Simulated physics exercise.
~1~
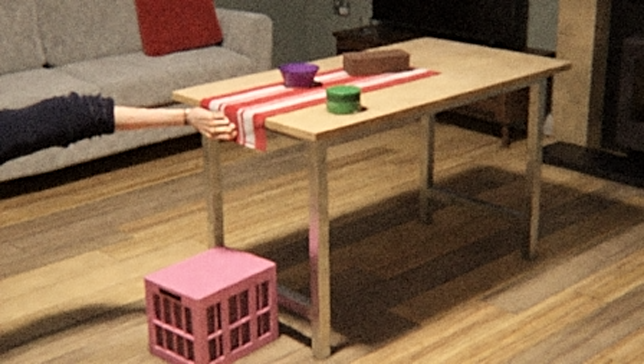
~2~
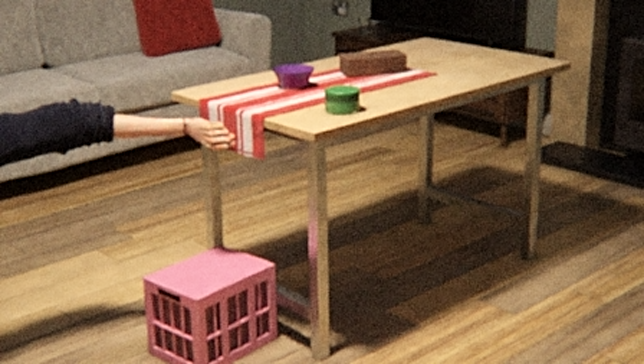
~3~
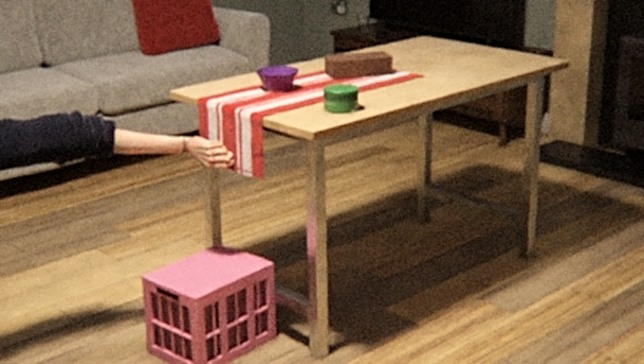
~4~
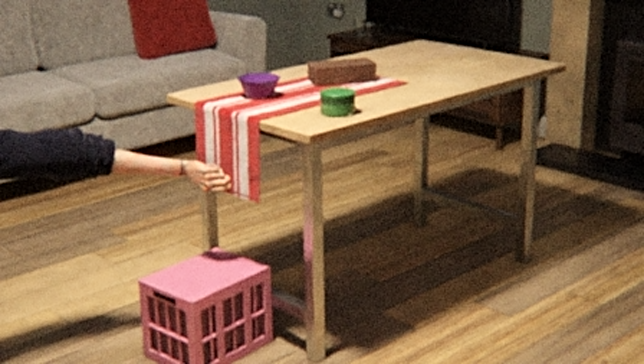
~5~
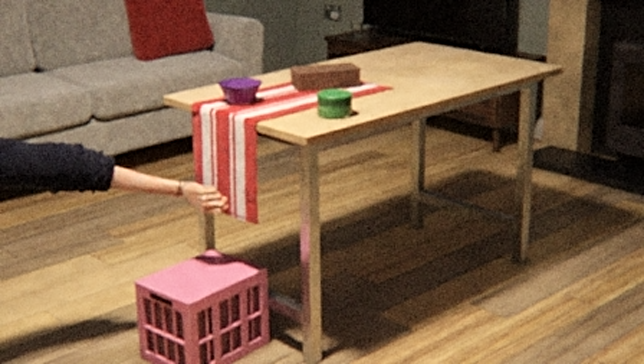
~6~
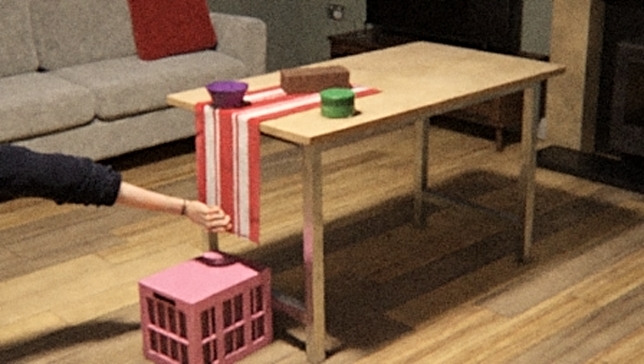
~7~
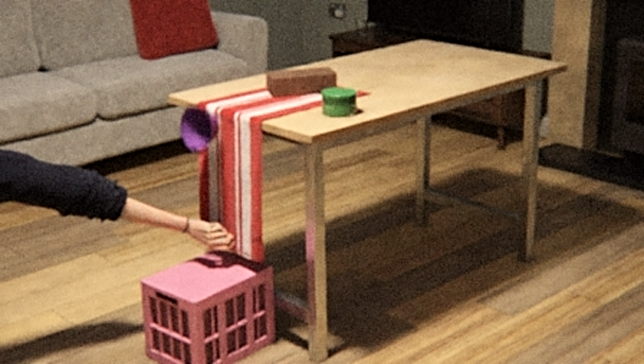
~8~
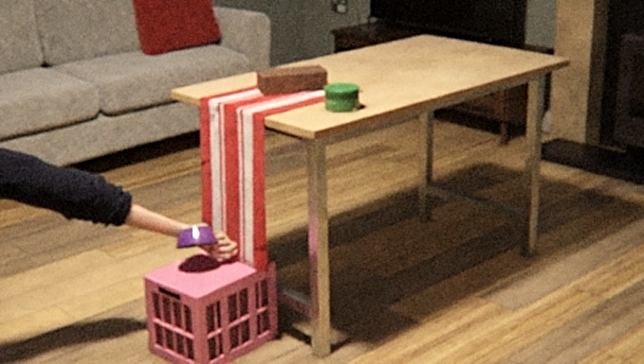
Living room table, a hand slowly pulling a striped red cloth down, brick sliding along, purple bowl tipping off, green tub staying put.
